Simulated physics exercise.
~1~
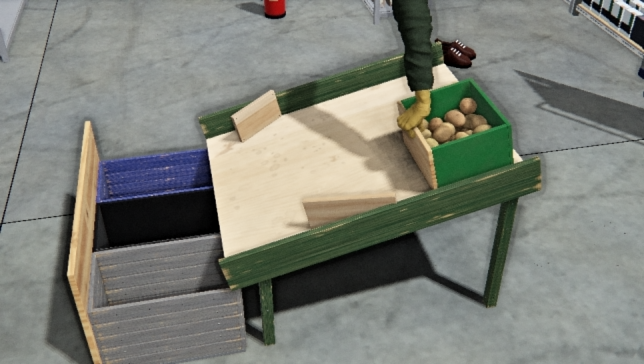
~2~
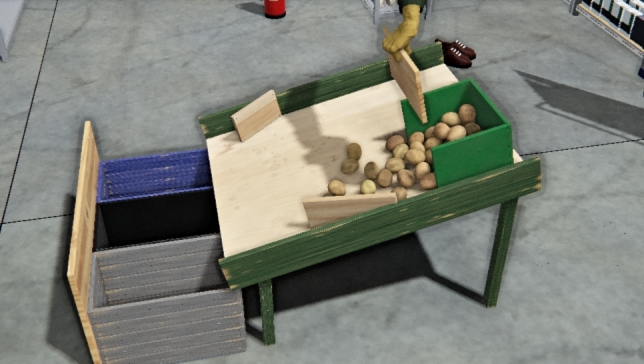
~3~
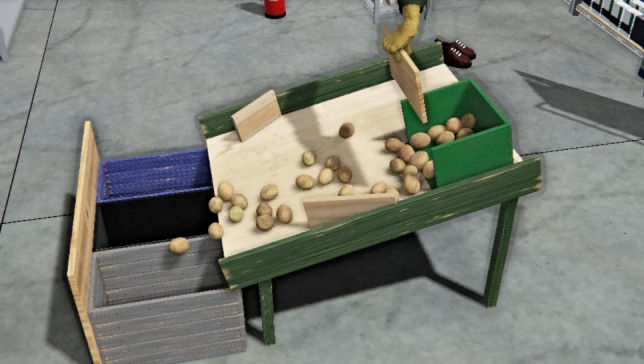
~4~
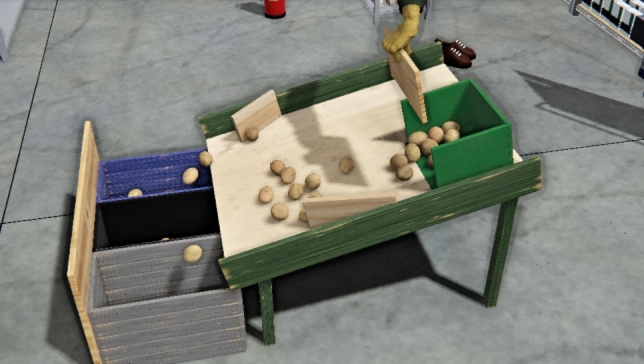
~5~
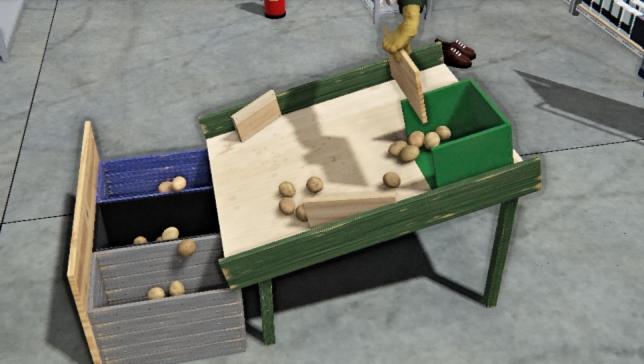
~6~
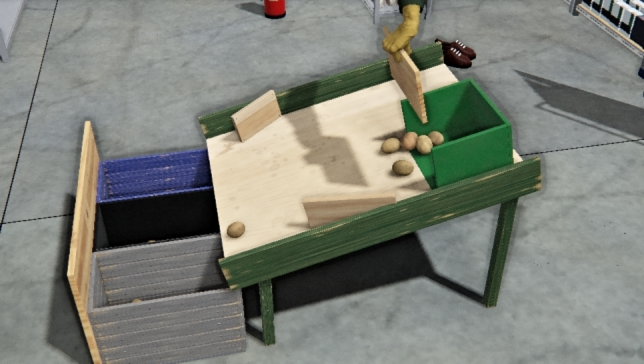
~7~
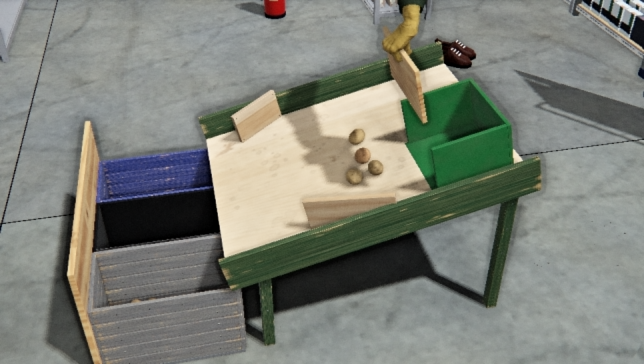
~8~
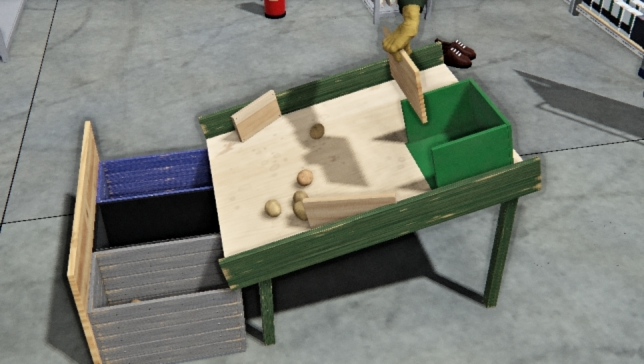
Potatoes spilling from a green pen as a gloved hand lifts its gate, rolling left down a table toward three bins.
